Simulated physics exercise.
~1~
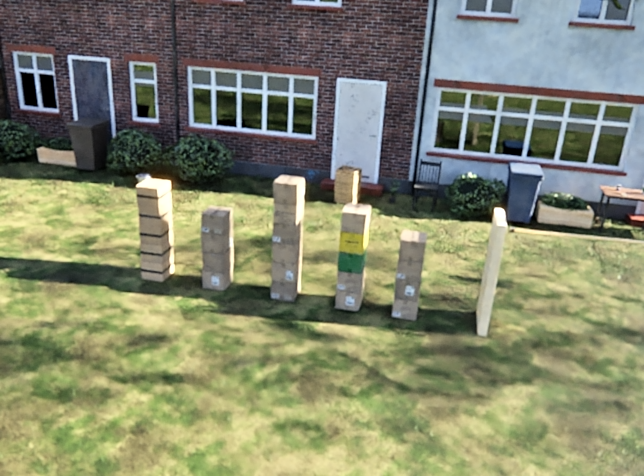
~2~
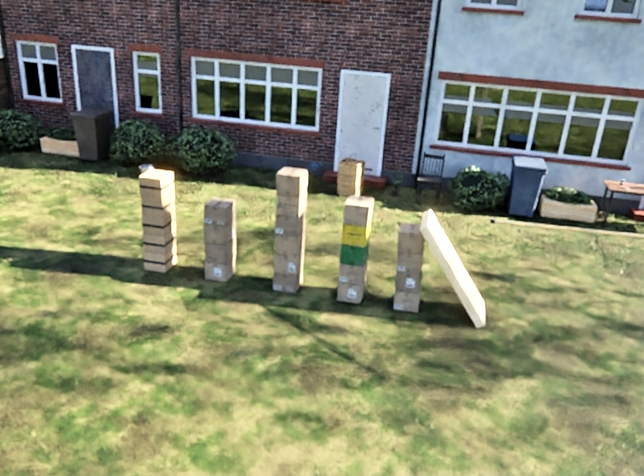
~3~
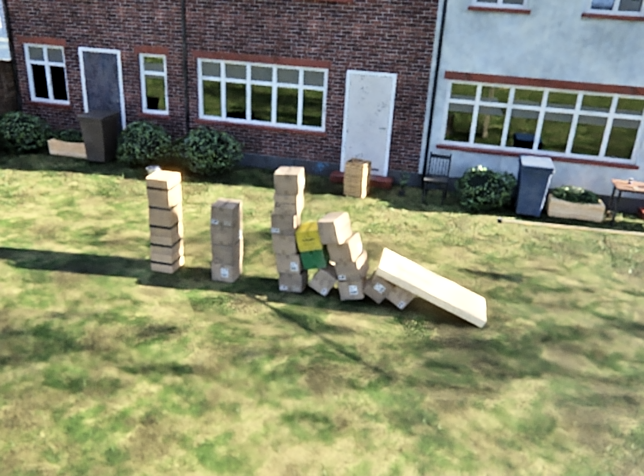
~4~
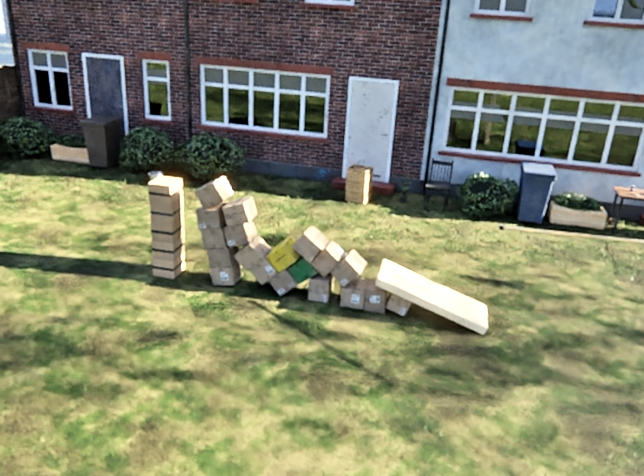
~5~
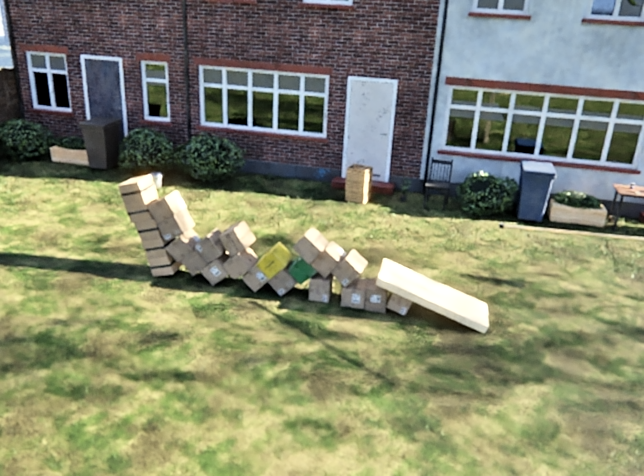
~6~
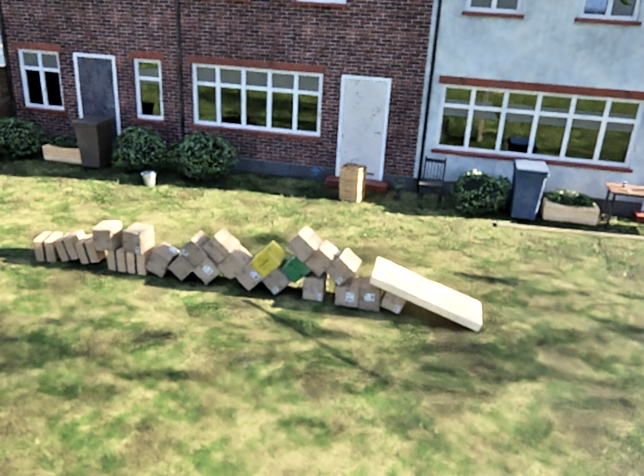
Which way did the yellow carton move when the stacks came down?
The yellow carton moved to the left, tilting as its stack toppled.
